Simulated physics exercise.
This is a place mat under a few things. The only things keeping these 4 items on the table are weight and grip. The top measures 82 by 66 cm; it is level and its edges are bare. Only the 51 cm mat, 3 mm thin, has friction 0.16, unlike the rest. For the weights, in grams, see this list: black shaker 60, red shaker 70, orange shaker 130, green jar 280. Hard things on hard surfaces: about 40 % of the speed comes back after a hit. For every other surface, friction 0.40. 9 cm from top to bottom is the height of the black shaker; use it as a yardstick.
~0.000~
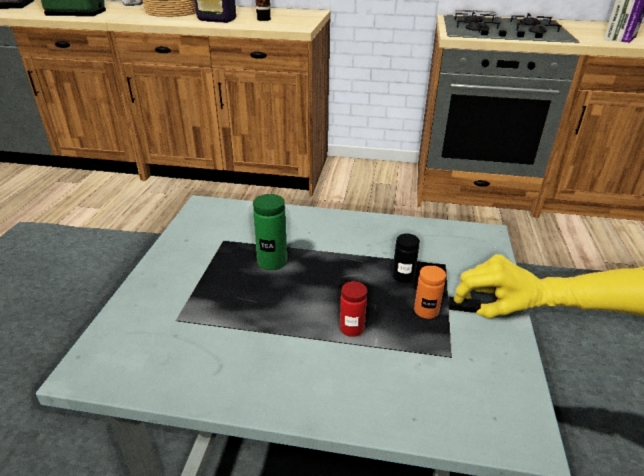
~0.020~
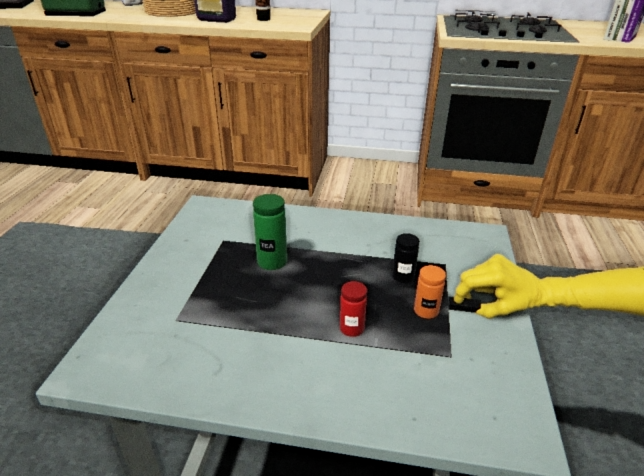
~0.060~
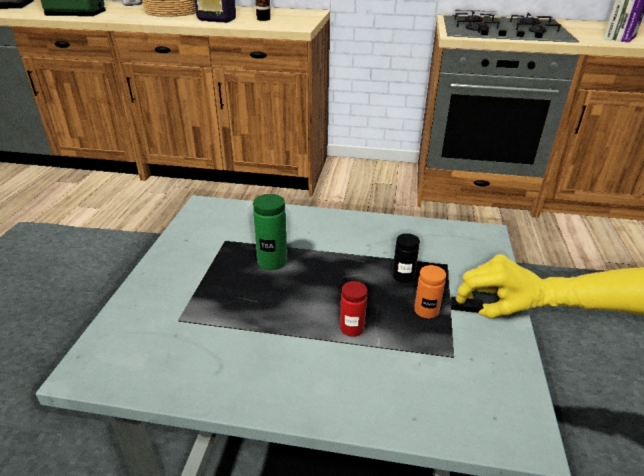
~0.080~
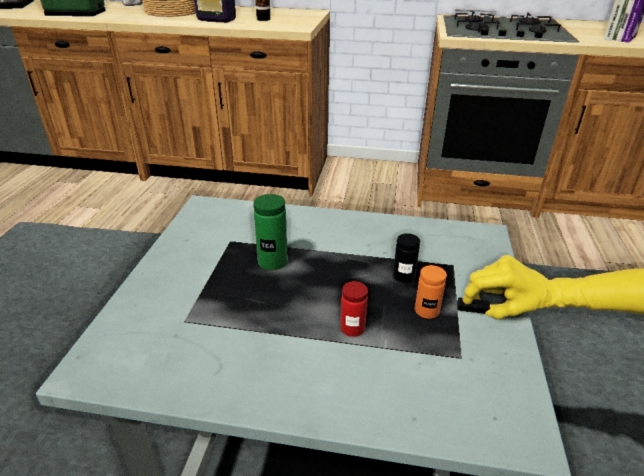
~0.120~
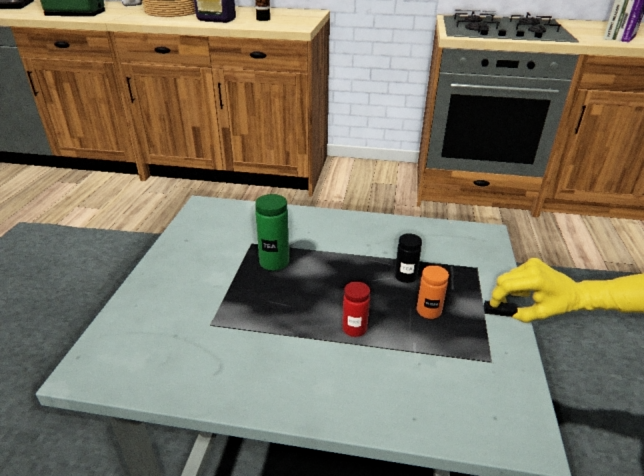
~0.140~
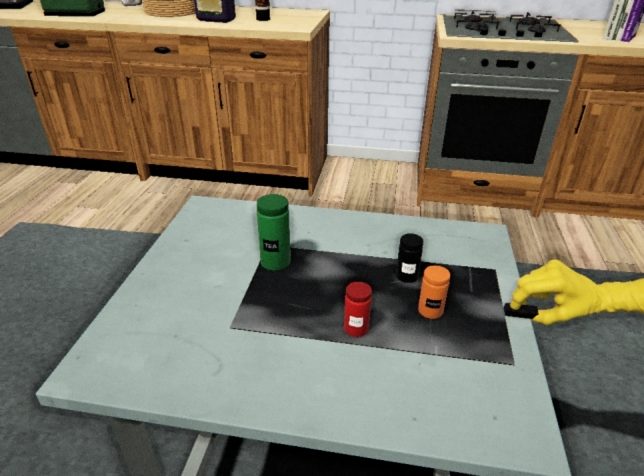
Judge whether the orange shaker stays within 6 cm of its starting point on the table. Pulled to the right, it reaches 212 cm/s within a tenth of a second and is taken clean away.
Leaves the zone.
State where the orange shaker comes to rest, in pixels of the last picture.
Rest point: Near (521, 314).
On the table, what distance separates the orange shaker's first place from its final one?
Roughly 17 cm.
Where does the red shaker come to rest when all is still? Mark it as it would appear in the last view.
Resting point, approx. (385, 314) px.
Around 0.34 s, 53 cm of pull; orange shaker shifted 7 cm near (468, 296); black shaker at 4° to upright; red shaker at 5° to upright.
Around 0.44 s, 74 cm of pull; orange shaker at 15° to upright near (488, 298); black shaker at 15° to upright; red shaker at 10° to upright.
Finally (1.3 s), on their side or leaning hard on the table, orange shaker; not toppled but over 6 cm from the start, black shaker; the other 2 still in place (within 6 cm). Final places as that camera would see them, orange shaker near (521, 314).
